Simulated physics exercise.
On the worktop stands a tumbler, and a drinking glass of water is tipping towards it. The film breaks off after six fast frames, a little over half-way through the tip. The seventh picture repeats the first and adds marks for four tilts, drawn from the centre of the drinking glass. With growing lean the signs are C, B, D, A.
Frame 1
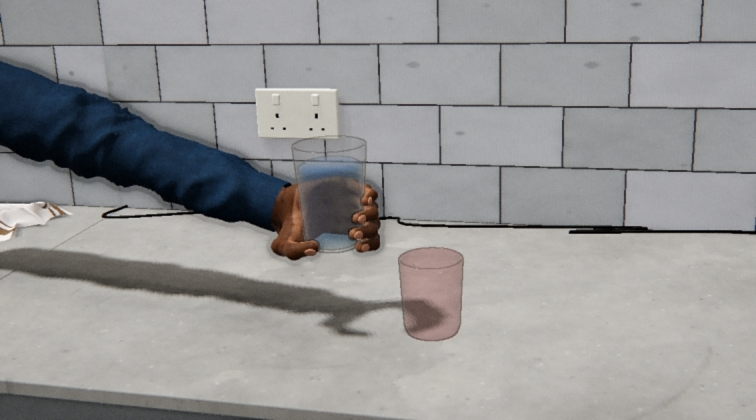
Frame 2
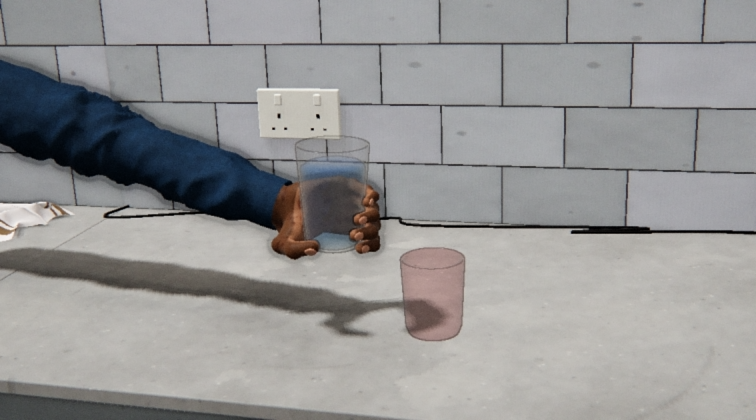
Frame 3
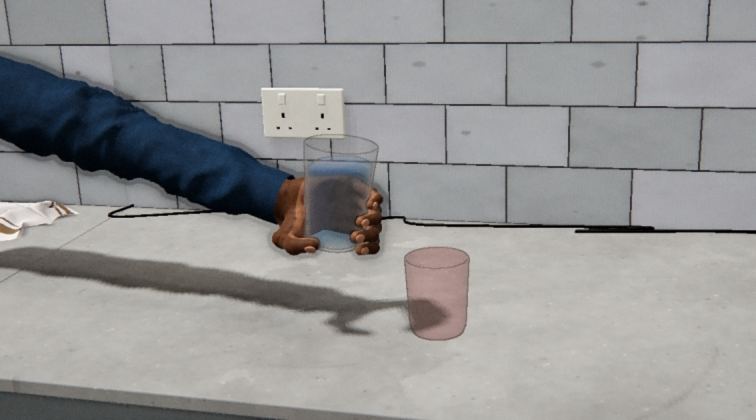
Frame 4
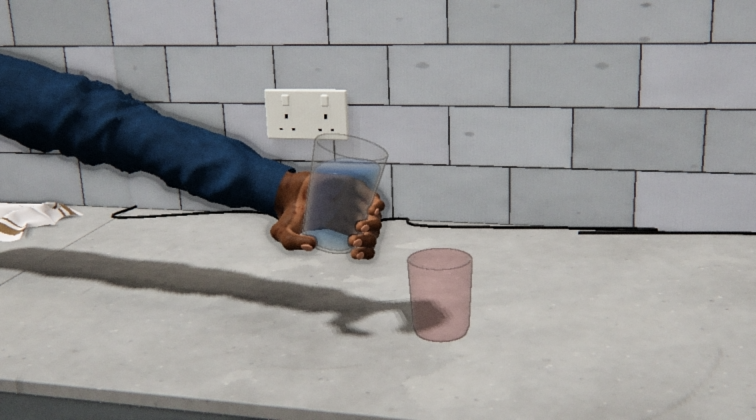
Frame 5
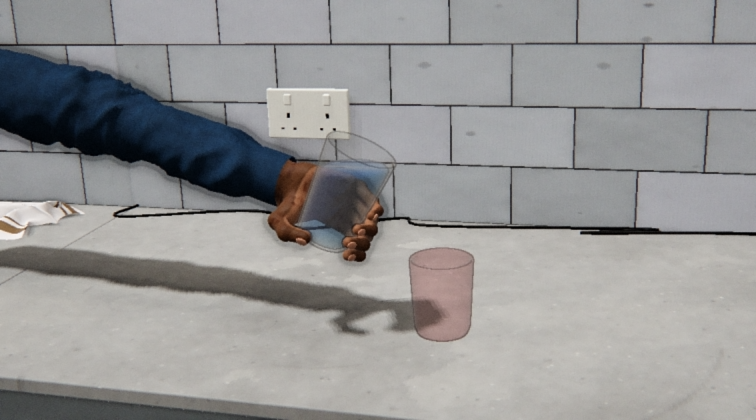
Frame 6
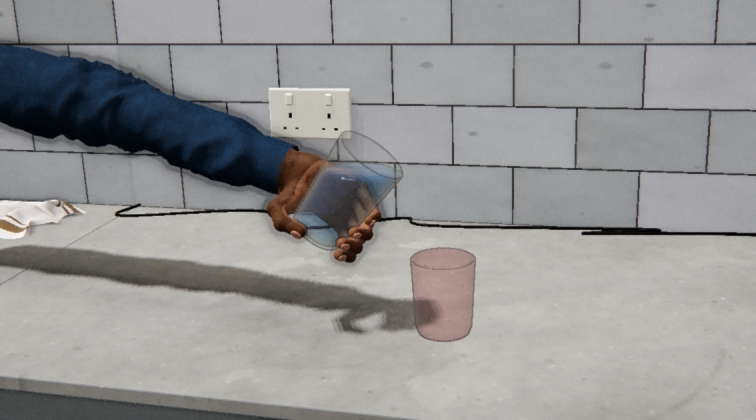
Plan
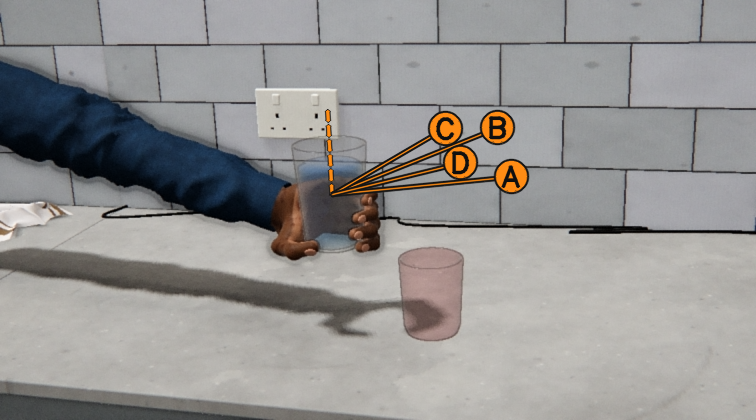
A hand in a dark blue sleeve held a clear glass of water upright on the worktop, then tilted it steadily rightward on the side of a still, pinkish tumbler, with no water leaving it.
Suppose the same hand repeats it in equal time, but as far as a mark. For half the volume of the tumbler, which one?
I would pick tilt B.
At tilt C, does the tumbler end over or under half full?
Under half.
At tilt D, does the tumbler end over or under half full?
Over.
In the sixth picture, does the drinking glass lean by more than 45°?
No.
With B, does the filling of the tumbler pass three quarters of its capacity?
No.
On the marked copy, A at (494, 178); B at (481, 134); C at (431, 136); D at (444, 167).
For tilt A, the tumbler ends with about 85 % of what it can hold; 6 % of the water is spilt.
For tilt B, the tumbler ends with about 49 % of what it can hold.
For tilt C, the tumbler ends with about 32 % of what it can hold.
For tilt D, the tumbler ends with about 71 % of what it can hold.
